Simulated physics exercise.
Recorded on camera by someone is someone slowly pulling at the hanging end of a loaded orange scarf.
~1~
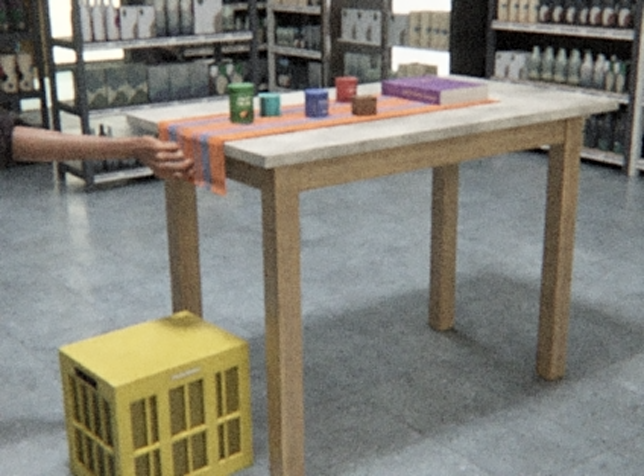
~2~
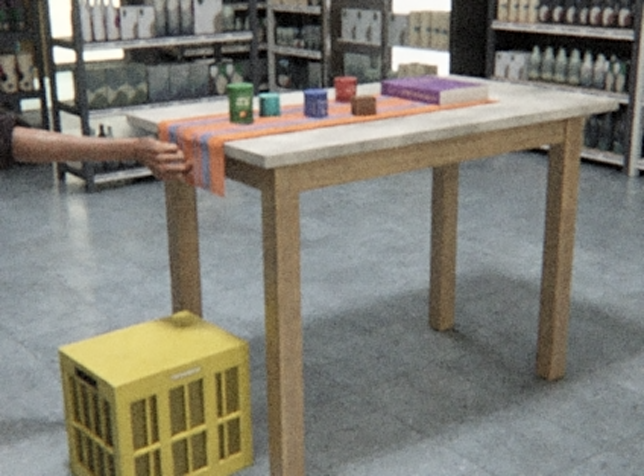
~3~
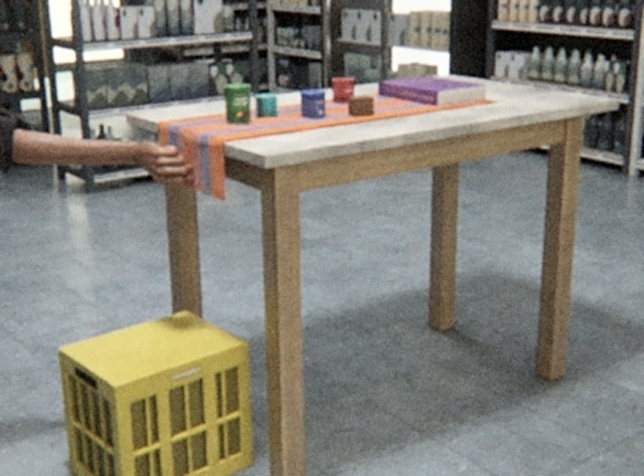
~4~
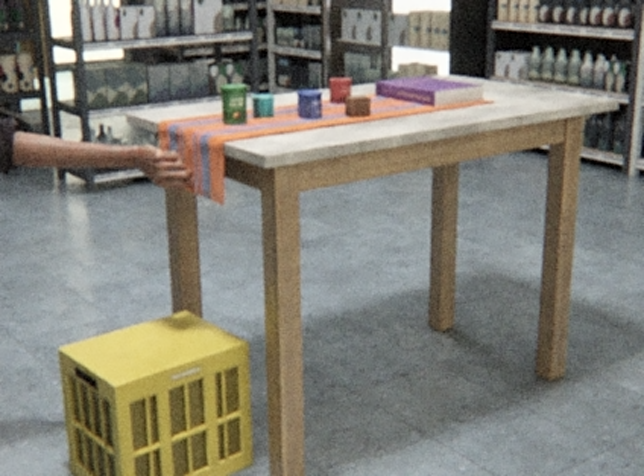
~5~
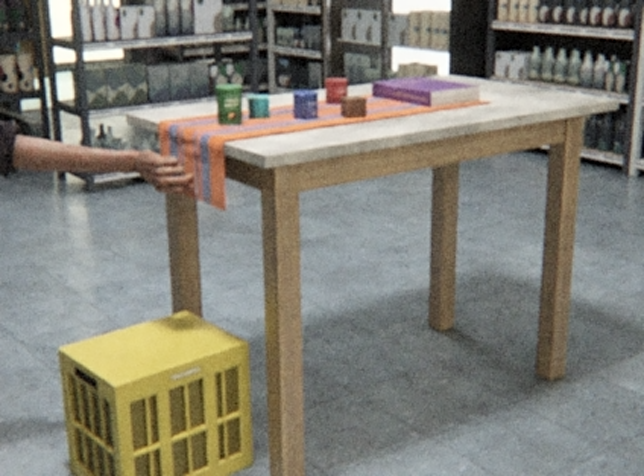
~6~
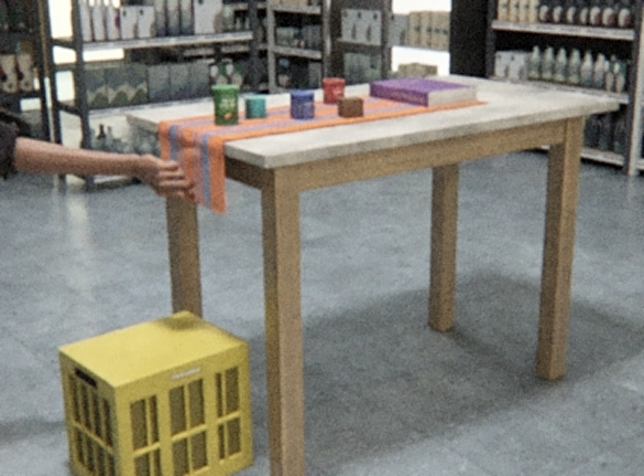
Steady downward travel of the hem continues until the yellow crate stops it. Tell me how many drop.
The total lost is three.
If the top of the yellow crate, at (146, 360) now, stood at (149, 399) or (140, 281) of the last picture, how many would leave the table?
Over the edge go 4 and 1.
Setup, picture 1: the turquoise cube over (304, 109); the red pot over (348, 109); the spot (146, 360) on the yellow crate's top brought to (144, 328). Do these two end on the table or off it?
Turquoise cube: Safe; red pot: Safe.
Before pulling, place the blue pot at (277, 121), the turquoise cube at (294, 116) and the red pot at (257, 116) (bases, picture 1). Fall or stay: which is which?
Of the three, the blue pot takes a tumble, the turquoise cube takes a tumble, the red pot takes a tumble.
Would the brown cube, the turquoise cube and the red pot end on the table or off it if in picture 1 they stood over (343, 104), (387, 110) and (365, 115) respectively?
The brown cube would stay in place, the turquoise cube would stay in place, the red pot would stay in place.
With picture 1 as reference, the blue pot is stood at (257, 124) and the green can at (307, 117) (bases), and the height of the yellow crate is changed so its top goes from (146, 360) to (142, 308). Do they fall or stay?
The blue pot? Lost. The green can? Safe.
Soon after, hem near (193, 270); green can gone.
After that, hem on the crate; green can, turquoise cube and blue pot gone.
In the end, hem on the crate; green can, turquoise cube and blue pot gone. The count of fallen things is three.
